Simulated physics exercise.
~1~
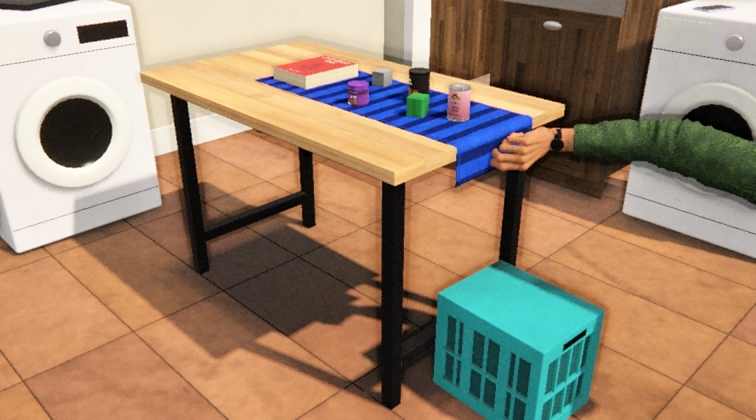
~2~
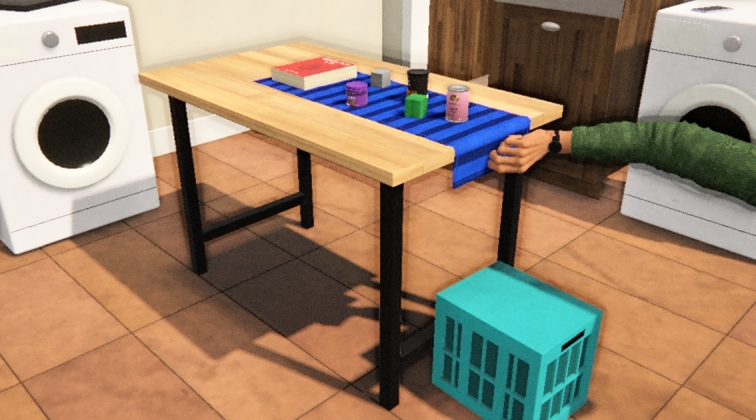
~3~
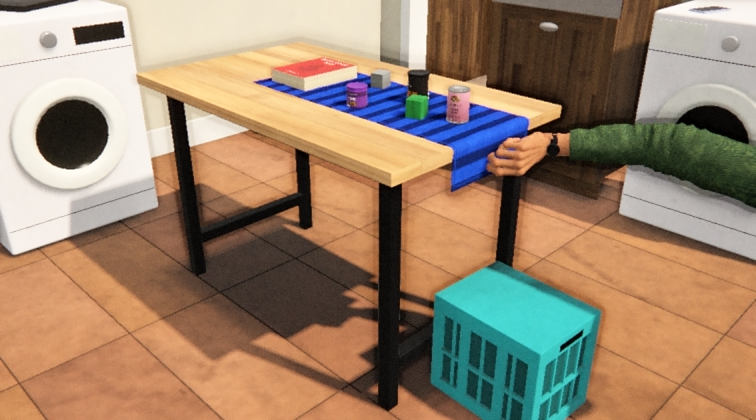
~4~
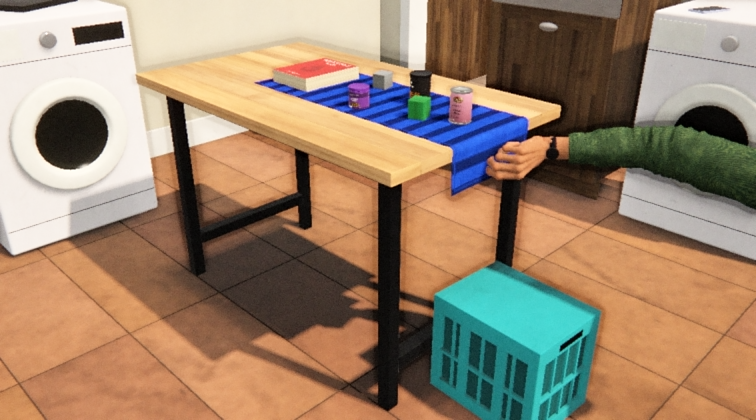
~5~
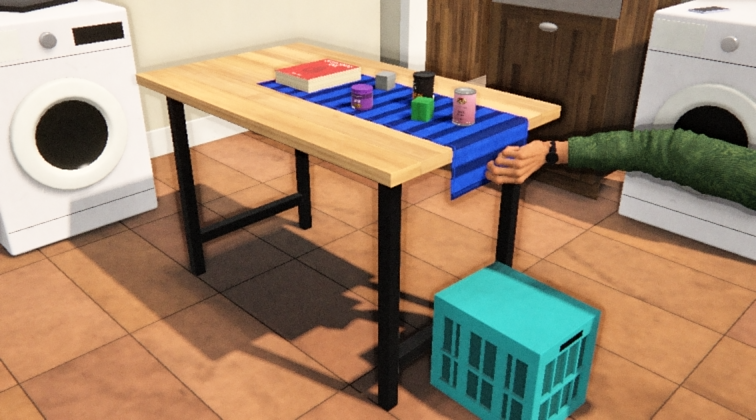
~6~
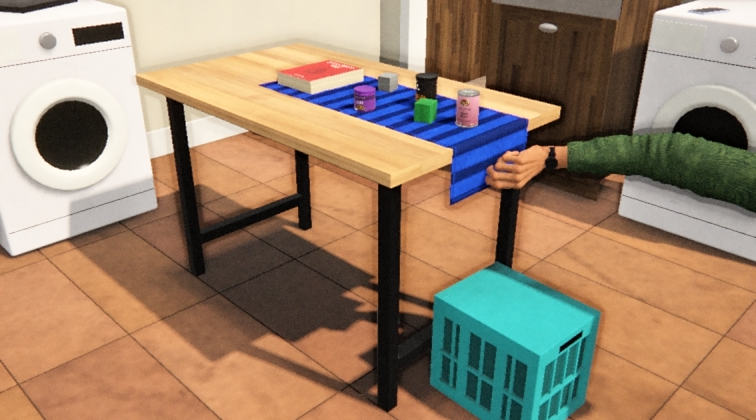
A blue striped scarf was drawn slowly down over the table's near right edge by a hand in a green sleeve, and the cans, pots, cubes and red book on it shifted slightly right.
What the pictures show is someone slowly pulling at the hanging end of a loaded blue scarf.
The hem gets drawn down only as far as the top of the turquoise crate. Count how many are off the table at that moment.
This will send three of them over the edge.
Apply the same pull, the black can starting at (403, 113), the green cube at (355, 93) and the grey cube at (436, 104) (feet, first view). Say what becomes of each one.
Of the three, the black can takes a tumble, the green cube stays aboard, the grey cube takes a tumble.
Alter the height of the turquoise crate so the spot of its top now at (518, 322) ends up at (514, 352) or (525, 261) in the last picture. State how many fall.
It comes to 4 for the first height and 1 for the second.
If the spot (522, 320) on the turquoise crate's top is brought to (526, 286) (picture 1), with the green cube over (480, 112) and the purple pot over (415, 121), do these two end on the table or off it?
Result: Green cube gone, purple pot gone.
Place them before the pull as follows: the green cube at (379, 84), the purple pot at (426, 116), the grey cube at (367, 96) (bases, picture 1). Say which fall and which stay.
Result - green cube retained; purple pot lost; grey cube retained.
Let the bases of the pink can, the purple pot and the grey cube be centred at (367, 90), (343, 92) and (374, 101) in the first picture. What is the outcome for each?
Outcome: Pink can stays aboard, purple pot stays aboard, grey cube stays aboard.
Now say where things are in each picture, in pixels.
The first picture shows hem (455, 187); pink can (460, 87); green cube (418, 96); black can (420, 70); purple pot (358, 83); grey cube (382, 70); top of the crate (522, 320).
The second picture shows hem (453, 189); pink can (458, 88).
The third picture shows hem (451, 192); green cube (417, 98).
The fourth picture shows hem (451, 196); black can (421, 73); top of the crate (518, 321).
The fifth picture shows hem (450, 200); purple pot (362, 87).
The sixth picture shows hem (450, 205); pink can (469, 92); green cube (426, 101); black can (427, 75); purple pot (365, 88); grey cube (388, 75).
Soon after, hem near (486, 237); pink can gone.
After that, hem on the crate; pink can, green cube and black can gone.
In the end, hem on the crate; pink can, green cube and black can gone. The answer is three.
